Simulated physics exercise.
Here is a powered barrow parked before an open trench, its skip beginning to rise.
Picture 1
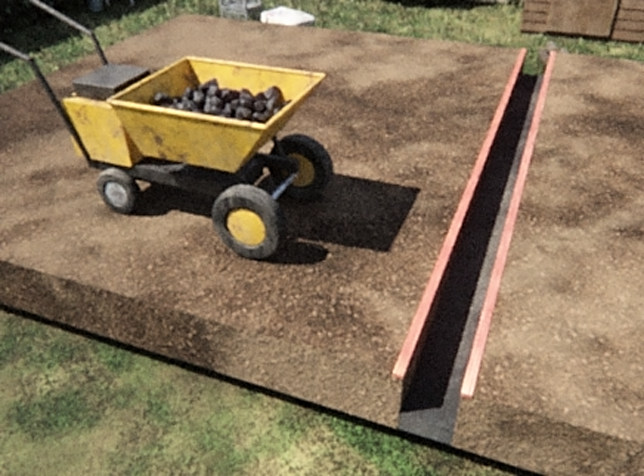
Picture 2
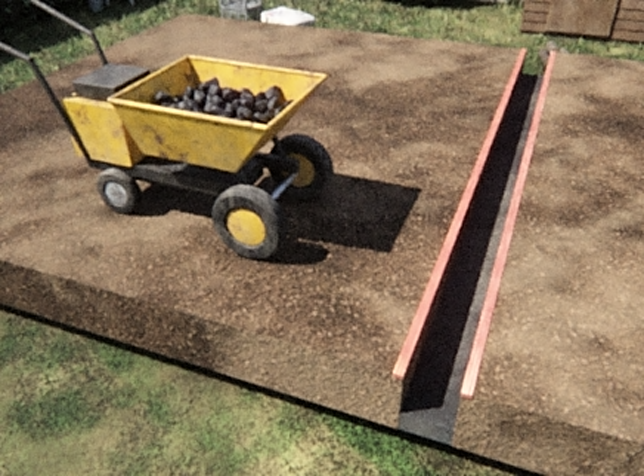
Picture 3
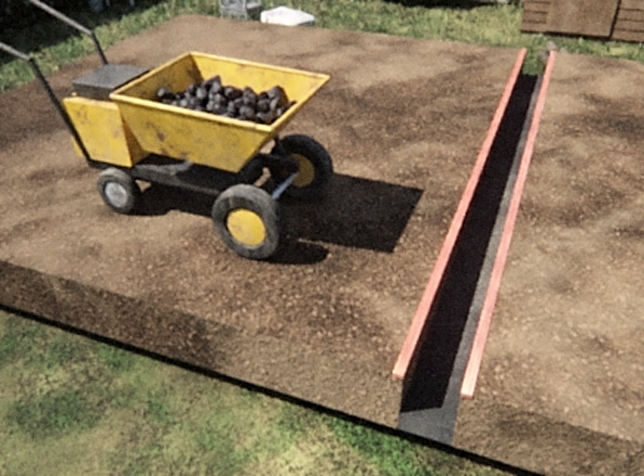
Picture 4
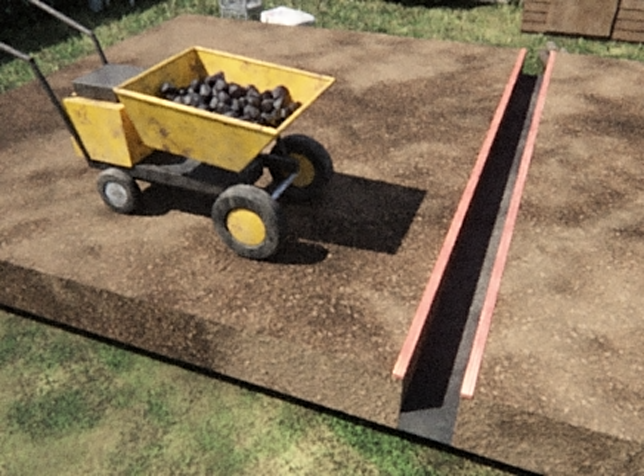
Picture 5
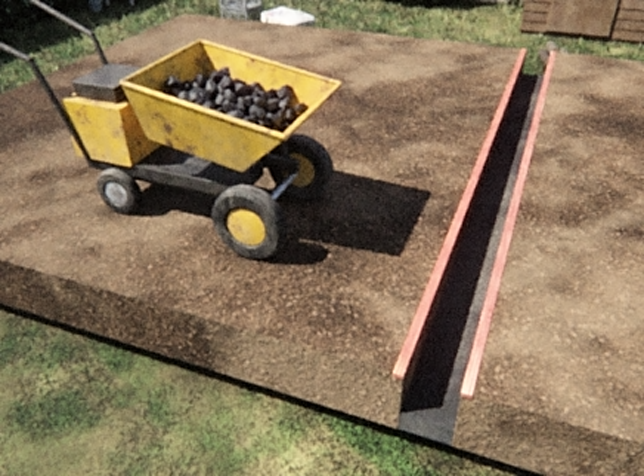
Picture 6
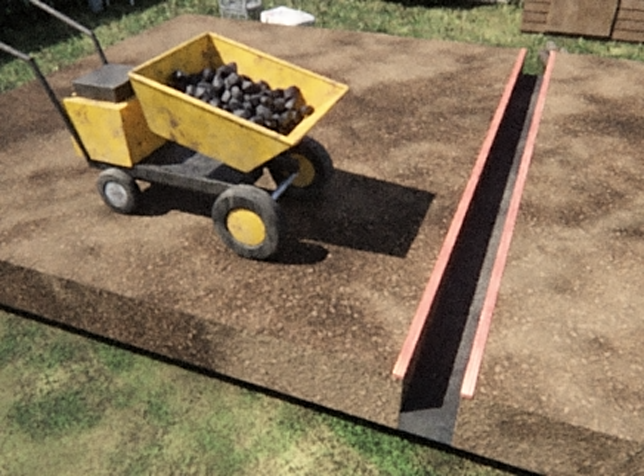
A yellow powered barrow loaded with dark lumps stood still on brown dirt, left of a narrow trench edged in red, and then its skip slowly tilted a little toward the right.
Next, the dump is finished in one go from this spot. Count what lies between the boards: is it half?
It catches less than half.
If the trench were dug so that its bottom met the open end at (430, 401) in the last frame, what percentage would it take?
About 20 per cent.
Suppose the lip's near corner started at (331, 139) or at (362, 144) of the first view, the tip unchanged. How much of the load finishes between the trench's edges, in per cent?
Near 100 % and 70 %.
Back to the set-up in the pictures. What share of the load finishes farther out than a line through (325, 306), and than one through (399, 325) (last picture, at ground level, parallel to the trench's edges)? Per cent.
In turn 90 and 30 in a hundred.
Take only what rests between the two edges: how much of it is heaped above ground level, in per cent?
About 0 per cent.
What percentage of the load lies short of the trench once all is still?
Roughly 75 in a hundred.
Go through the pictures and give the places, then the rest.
In the first frame, lip of the skip at (266, 128), level; top of the load at (218, 104), lumps of coal; first edge of the trench at (416, 329); far edge at (479, 346), the trench under half as wide as the skip, and about as deep as wide.
In the second frame, lip of the skip at (267, 128), level; top of the load at (209, 109).
In the third frame, lip of the skip at (271, 130), tipped barely; top of the load at (212, 107).
In the fourth frame, lip of the skip at (277, 133), tipped a little; top of the load at (205, 94).
In the fifth frame, lip of the skip at (285, 138), tipped a little; top of the load at (210, 91).
In the sixth frame, lip of the skip at (294, 143), tipped a little; top of the load at (203, 88); first edge of the trench at (416, 329); far edge at (479, 346).
Soon, skip tipped well over; all in the skip.
A while on, skip tipped steeply; nearly all in the skip; a stray few short of the trench; a stray few falling.
Towards the end, skip tipped right over; about a quarter in the skip; about two thirds short of the trench; a small part in or heaped over the trench; a stray few beyond it; a stray few falling.
Finally, skip tipped right over; a stray few in the skip; most short of the trench; about a quarter in or heaped over the trench; a stray few beyond it.
